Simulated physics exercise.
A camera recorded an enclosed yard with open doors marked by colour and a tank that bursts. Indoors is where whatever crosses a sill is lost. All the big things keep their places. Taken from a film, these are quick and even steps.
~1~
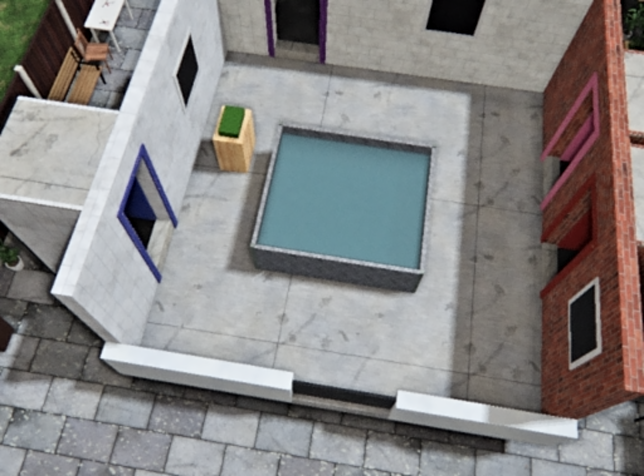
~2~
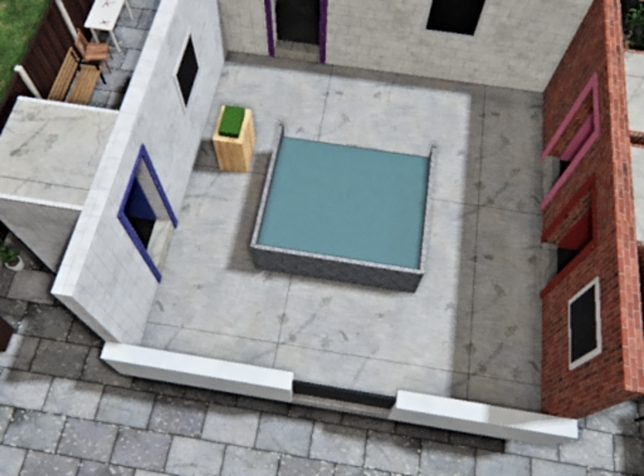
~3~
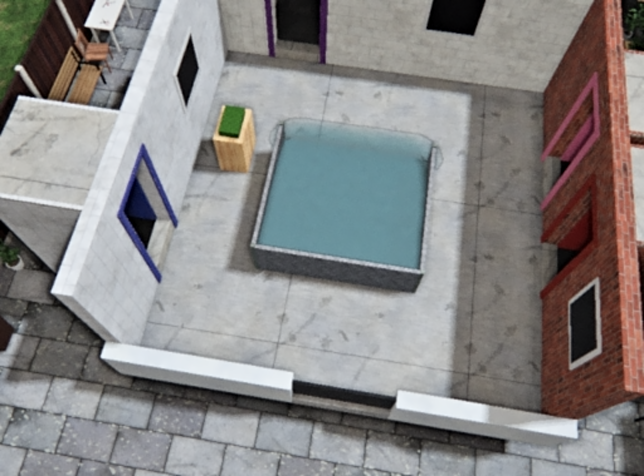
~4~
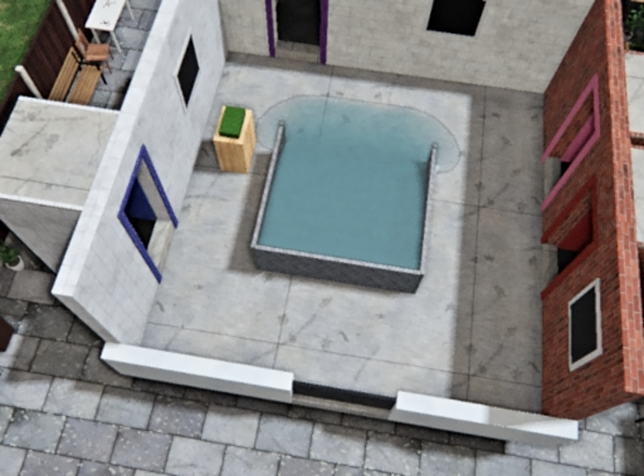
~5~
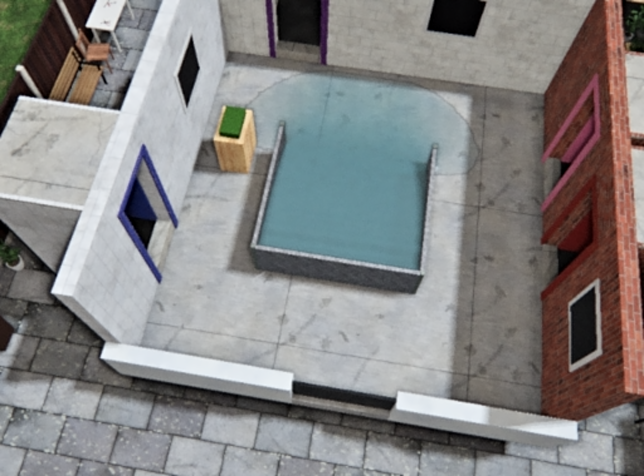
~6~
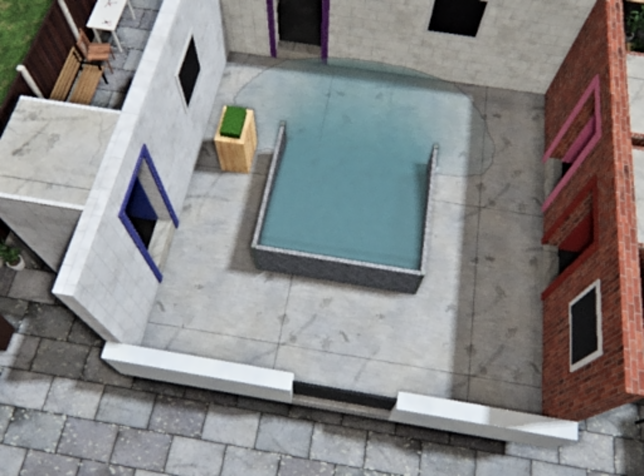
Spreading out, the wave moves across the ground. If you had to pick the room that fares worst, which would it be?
I would pick the purple room.
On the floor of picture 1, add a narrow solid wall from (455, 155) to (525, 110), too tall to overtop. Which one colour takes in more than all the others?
The one in purple.
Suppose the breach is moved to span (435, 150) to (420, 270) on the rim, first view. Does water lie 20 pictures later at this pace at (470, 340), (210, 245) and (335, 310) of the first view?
In sequence the three spots come out wetted, then still bare, then wetted.
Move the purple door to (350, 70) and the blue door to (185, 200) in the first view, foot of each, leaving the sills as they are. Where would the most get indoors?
That would be the one in purple.
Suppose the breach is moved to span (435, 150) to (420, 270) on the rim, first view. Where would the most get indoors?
Answer: The door marked red.
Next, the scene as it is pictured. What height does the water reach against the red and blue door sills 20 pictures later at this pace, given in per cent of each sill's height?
Readings, in sequence: 150 percent and 30 percent.
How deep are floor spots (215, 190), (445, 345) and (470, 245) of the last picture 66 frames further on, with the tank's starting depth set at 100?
I'd say around 16 per cent, then 16 per cent, then 16 per cent.
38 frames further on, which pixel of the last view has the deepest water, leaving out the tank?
At about (320, 388).
A moment on, water covers 35 % of the floor; purple door some in, pink door not reached, red door not reached, blue door not reached.
Next, water covers 35 % of the floor; purple door a lot in, pink door not reached, red door not reached, blue door not reached.
Then, water covers 70 % of the floor; purple door a lot in, pink door wet at the sill, nothing in, red door wet at the sill, nothing in, blue door wet at the sill, nothing in.
Later, water covers 95 % of the floor; purple door a lot in, pink door wet at the sill, nothing in, red door a trickle in, blue door wet at the sill, nothing in.
In the end, water covers 100 % of the floor; purple door a lot in, pink door wet at the sill, nothing in, red door some in, blue door wet at the sill, nothing in; the purple door has let in the most.
